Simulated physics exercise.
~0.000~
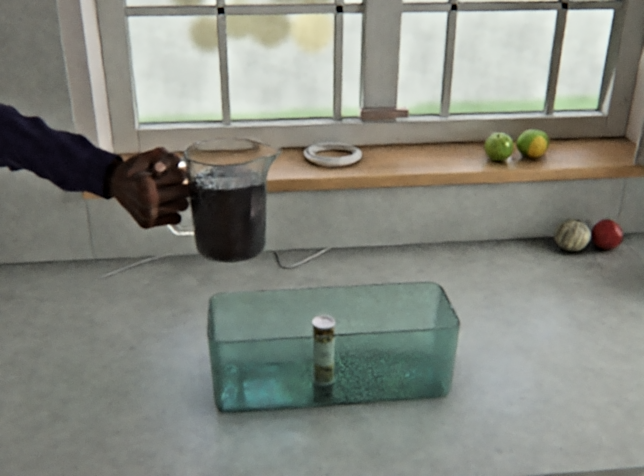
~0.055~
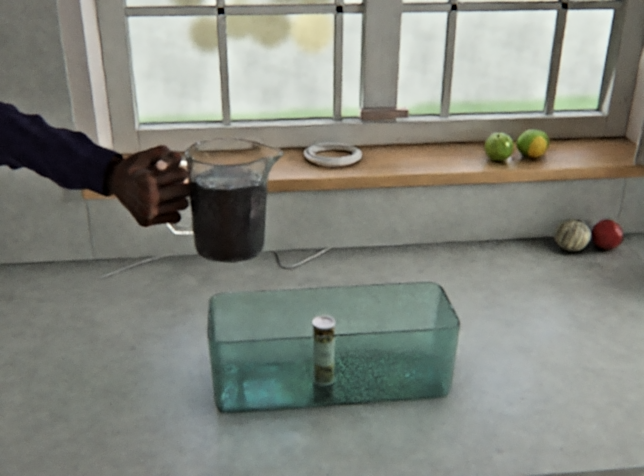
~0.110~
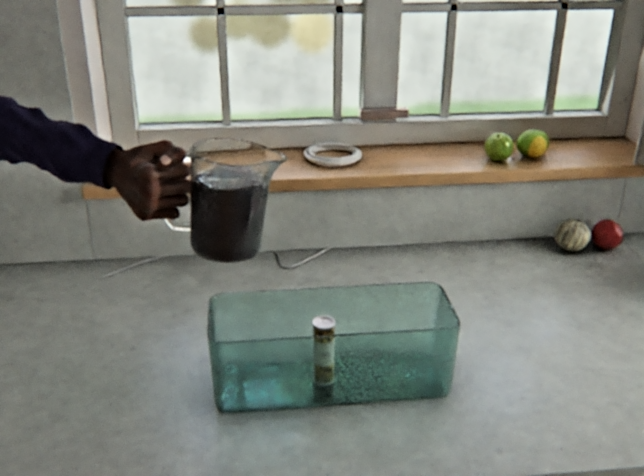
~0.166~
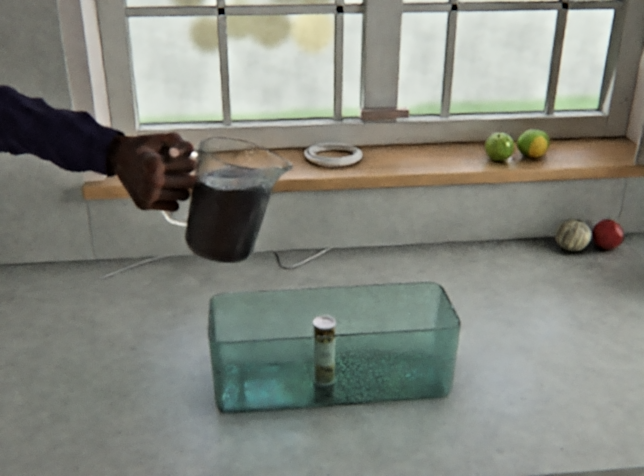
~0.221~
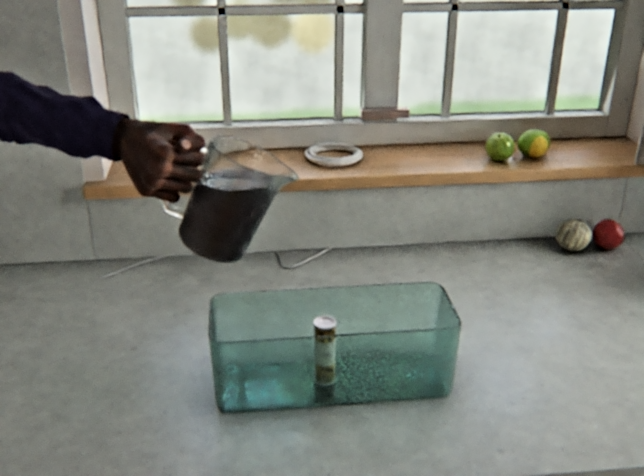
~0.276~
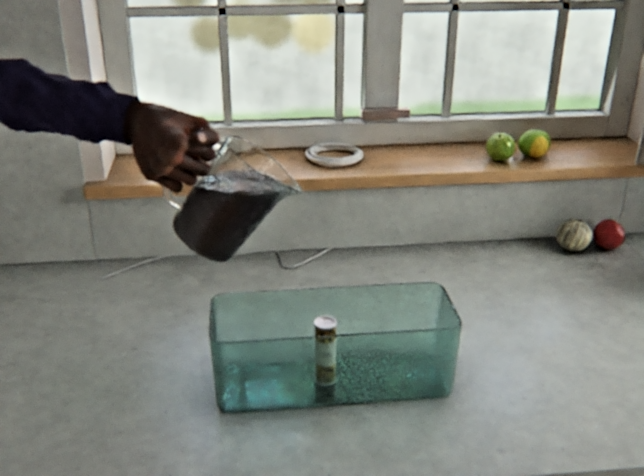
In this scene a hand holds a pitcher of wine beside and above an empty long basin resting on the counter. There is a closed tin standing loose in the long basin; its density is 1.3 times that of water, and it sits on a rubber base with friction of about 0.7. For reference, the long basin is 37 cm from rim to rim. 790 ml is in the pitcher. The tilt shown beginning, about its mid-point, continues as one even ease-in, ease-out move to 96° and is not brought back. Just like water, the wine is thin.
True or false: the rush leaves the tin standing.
True.
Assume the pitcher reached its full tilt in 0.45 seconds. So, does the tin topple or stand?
So the tin will hold steady.
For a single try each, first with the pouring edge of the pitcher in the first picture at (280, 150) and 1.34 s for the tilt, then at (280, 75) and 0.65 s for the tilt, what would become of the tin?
In the first try it remains standing; in the second it remains standing.
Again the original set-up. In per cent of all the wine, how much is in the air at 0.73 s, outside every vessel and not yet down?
26 in a hundred, give or take.
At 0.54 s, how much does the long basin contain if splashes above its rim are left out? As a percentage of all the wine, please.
Roughly 4 percent.
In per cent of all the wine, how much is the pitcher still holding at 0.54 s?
I'd put it near 72 percent.
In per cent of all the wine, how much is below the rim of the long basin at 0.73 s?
It works out near 42 per cent.
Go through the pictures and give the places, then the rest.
In the first frame, it leans 0°; its right rim is at (281, 151); the wine meets the walls at (190, 179) and (264, 176); the long basin's rim runs from (209, 318) to (450, 304); the tin's top is at (324, 325).
In the second frame, it leans 2°; its right rim is at (283, 152); the wine meets the walls at (190, 178) and (265, 176).
In the third frame, it leans 7°; its right rim is at (287, 157); the wine meets the walls at (193, 177) and (266, 176).
In the fourth frame, it leans 15°; its right rim is at (293, 165); the wine meets the walls at (195, 181) and (271, 179).
In the fifth frame, it leans 25°; its right rim is at (299, 177); the wine meets the walls at (192, 193) and (278, 180).
In the sixth frame, it leans 37°; its right rim is at (303, 190); the wine meets the walls at (185, 199) and (289, 185).
Then, 0.54 s in, the tilt is 89° and 73 per cent is still to pour; the tin stands where it began.
Then, 0.73 s in, the tilt is 96° and 32 per cent is still to pour; the tin stands where it began.
Then, 0.93 s in, the tilt is 96° and 11 per cent is still to pour; the tin stands where it began.
Then, 1.15 s in, the tilt is 96° and 4 per cent is still to pour; the tin stands where it began.
Finally, the tin stands where it began.
